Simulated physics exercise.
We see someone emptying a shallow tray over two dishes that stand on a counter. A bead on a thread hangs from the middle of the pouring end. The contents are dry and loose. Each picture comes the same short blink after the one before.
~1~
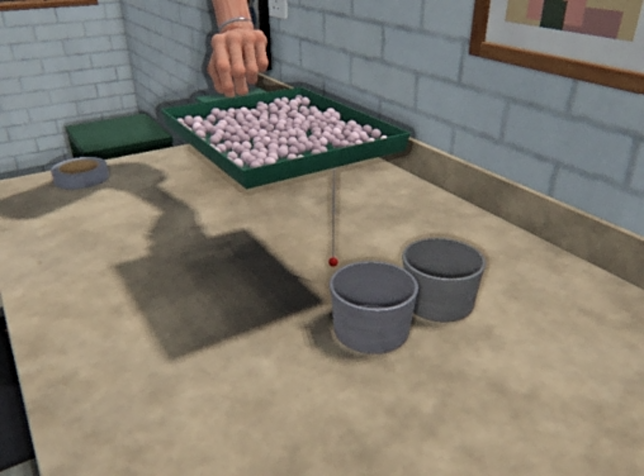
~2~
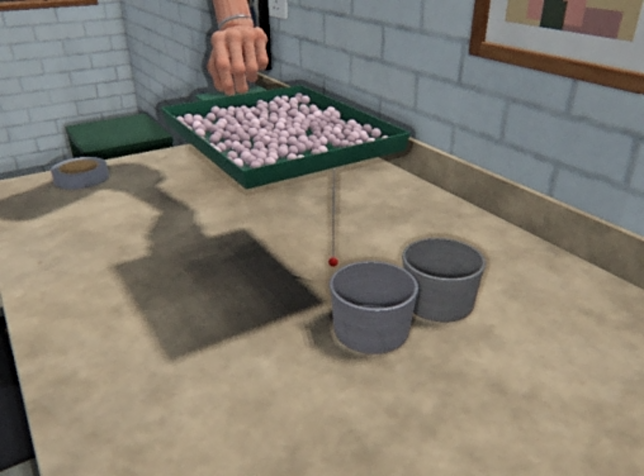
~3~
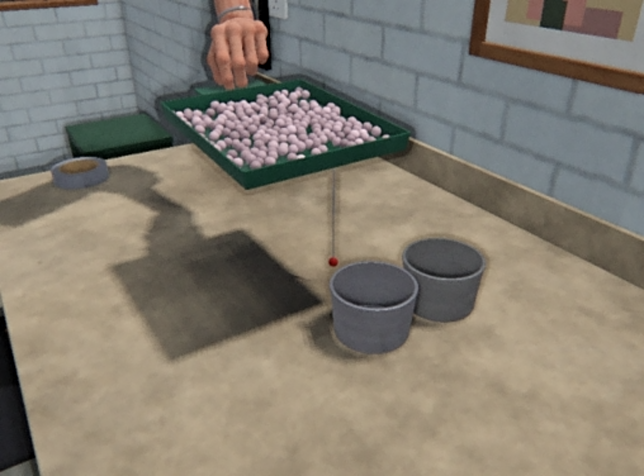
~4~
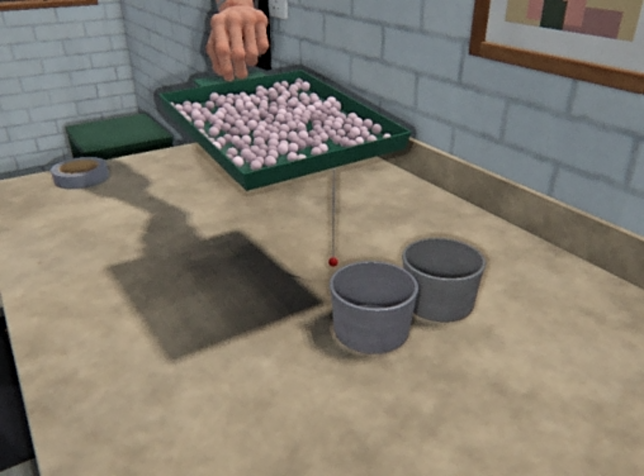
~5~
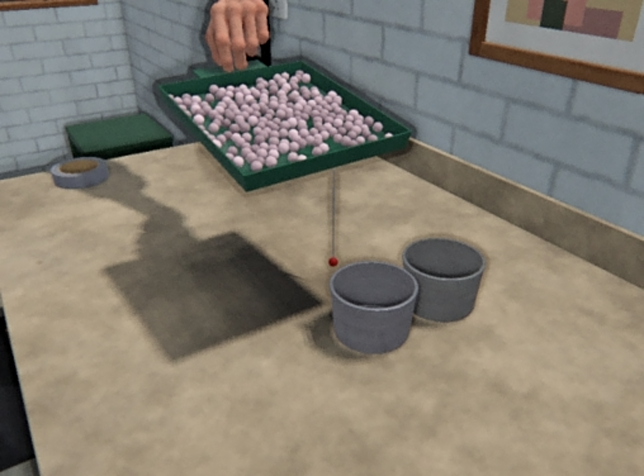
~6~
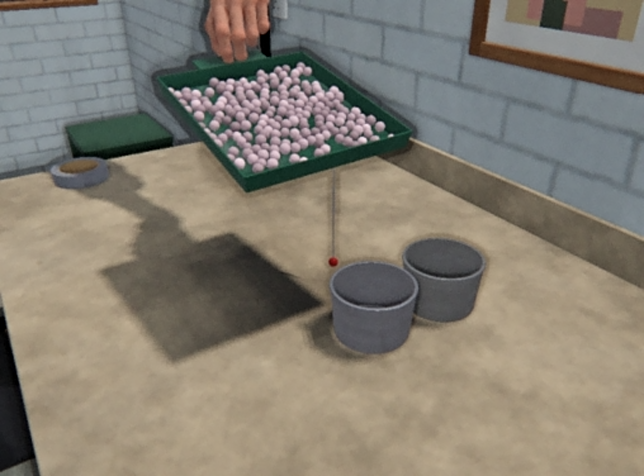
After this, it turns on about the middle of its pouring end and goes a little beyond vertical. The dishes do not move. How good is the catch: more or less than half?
Together they catch only the smaller part.
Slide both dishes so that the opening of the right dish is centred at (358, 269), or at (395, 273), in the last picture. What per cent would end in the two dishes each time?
In turn 30 and 50 in a hundred.
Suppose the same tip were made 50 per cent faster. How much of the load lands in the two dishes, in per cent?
About 20 per cent.
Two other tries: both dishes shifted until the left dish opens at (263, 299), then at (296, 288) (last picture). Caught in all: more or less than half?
One: Under half. Two: Under half.
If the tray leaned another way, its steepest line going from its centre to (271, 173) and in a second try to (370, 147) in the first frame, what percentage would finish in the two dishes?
In turn 0 and 50 in a hundred.
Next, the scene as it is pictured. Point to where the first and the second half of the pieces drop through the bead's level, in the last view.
Around (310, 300) and then (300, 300).
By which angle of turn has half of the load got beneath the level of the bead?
Near 85 degrees.
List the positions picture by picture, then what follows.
In the first frame, corners of the pouring end at (245, 169) and (406, 132), level; middle of the load at (280, 128), sugar pearls; left dish at (399, 324); right dish at (469, 294); bead on its thread at (333, 262).
In the second frame, corners of the pouring end at (245, 169) and (406, 132), level; middle of the load at (280, 127).
In the third frame, corners of the pouring end at (245, 170) and (407, 132), tipped barely, lowest at the left corner; middle of the load at (280, 124).
In the fourth frame, corners of the pouring end at (246, 172) and (407, 131), tipped a little, lowest at the left corner; middle of the load at (280, 119).
In the fifth frame, corners of the pouring end at (246, 173) and (408, 131), tipped a little, lowest at the left corner; middle of the load at (281, 115).
In the sixth frame, corners of the pouring end at (246, 175) and (409, 130), tipped a little, lowest at the left corner; middle of the load at (282, 112), nearly all on the move; left dish at (399, 324); right dish at (469, 294).
Soon after the last picture, tray tipped steeply; all on the tray.
A little later, tray tipped right over; a small part on the tray; a small part in the left dish; about two thirds outside both; a small part in the air.
Later still, tray tipped past a quarter turn; about a quarter in the left dish; most outside both.
By the end, tray tipped past a quarter turn; about a quarter in the left dish; none in the right dish; most outside both.
